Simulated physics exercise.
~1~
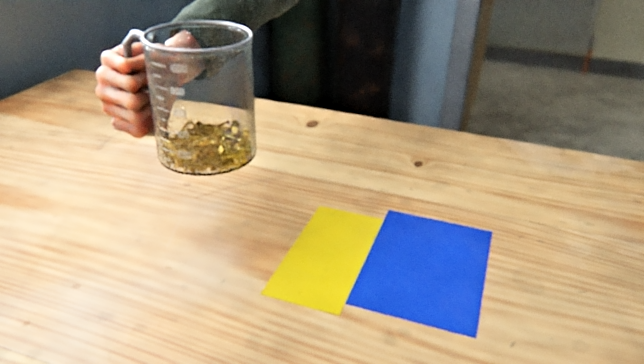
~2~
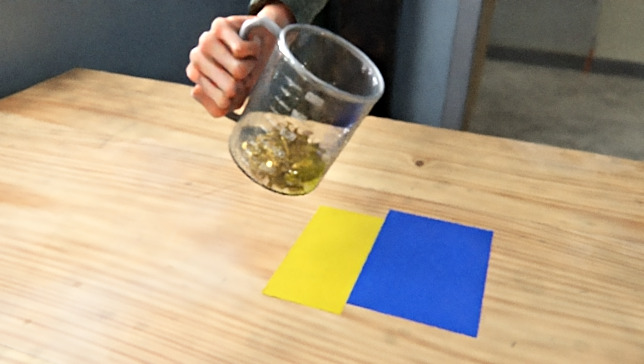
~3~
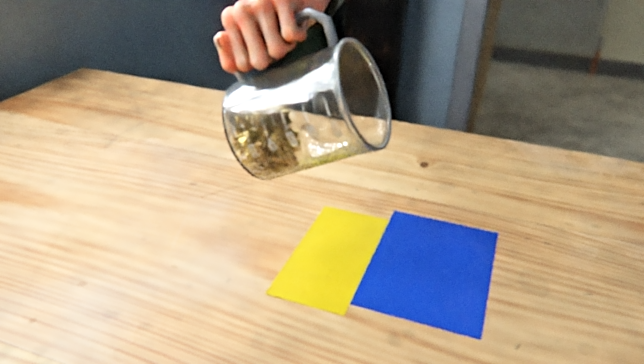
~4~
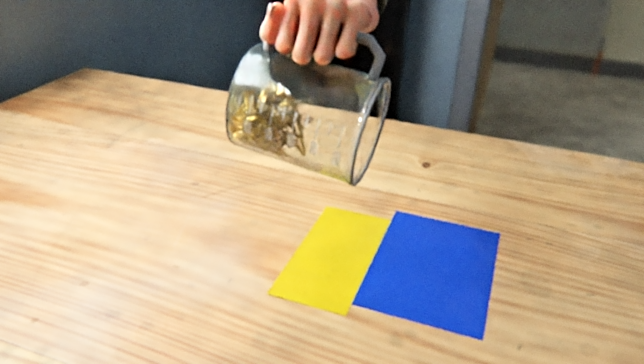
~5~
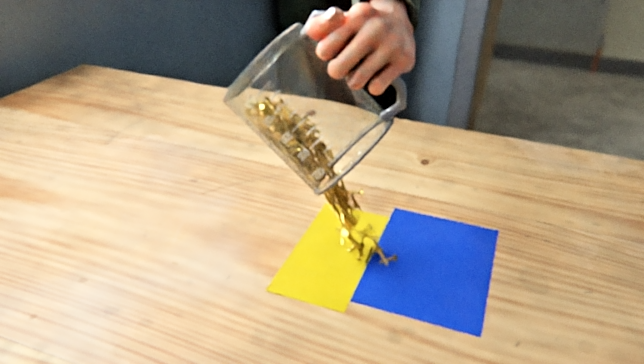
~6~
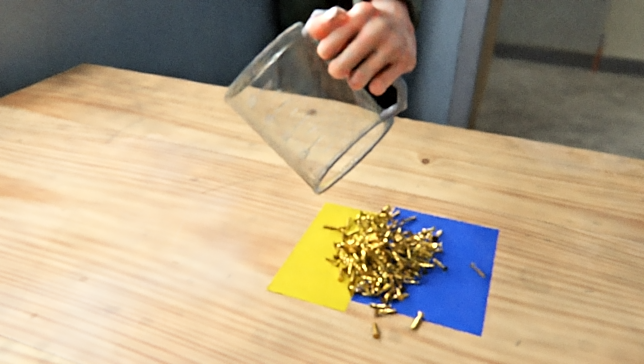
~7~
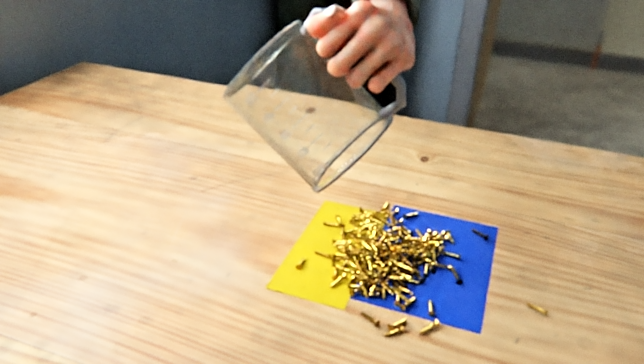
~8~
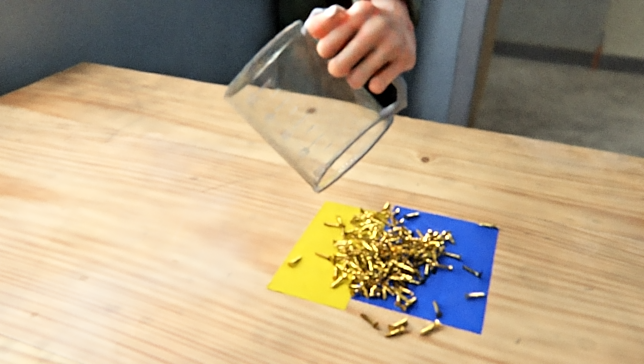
A hand grips a clear jug holding a shallow load of small brass-coloured screws above a bare wooden table, seen from slightly above by a gently swaying camera. A yellow mat lies on the table with a larger blue mat against its right side. The hand carries the jug rightward and tips it onto its side, the pieces still inside. It then tilts further, mouth downward, and the screws stream out near the seam between the mats. They spread into a heap, mostly on blue, partly on yellow, with a few on bare wood, beneath the emptied, still-tilted jug.
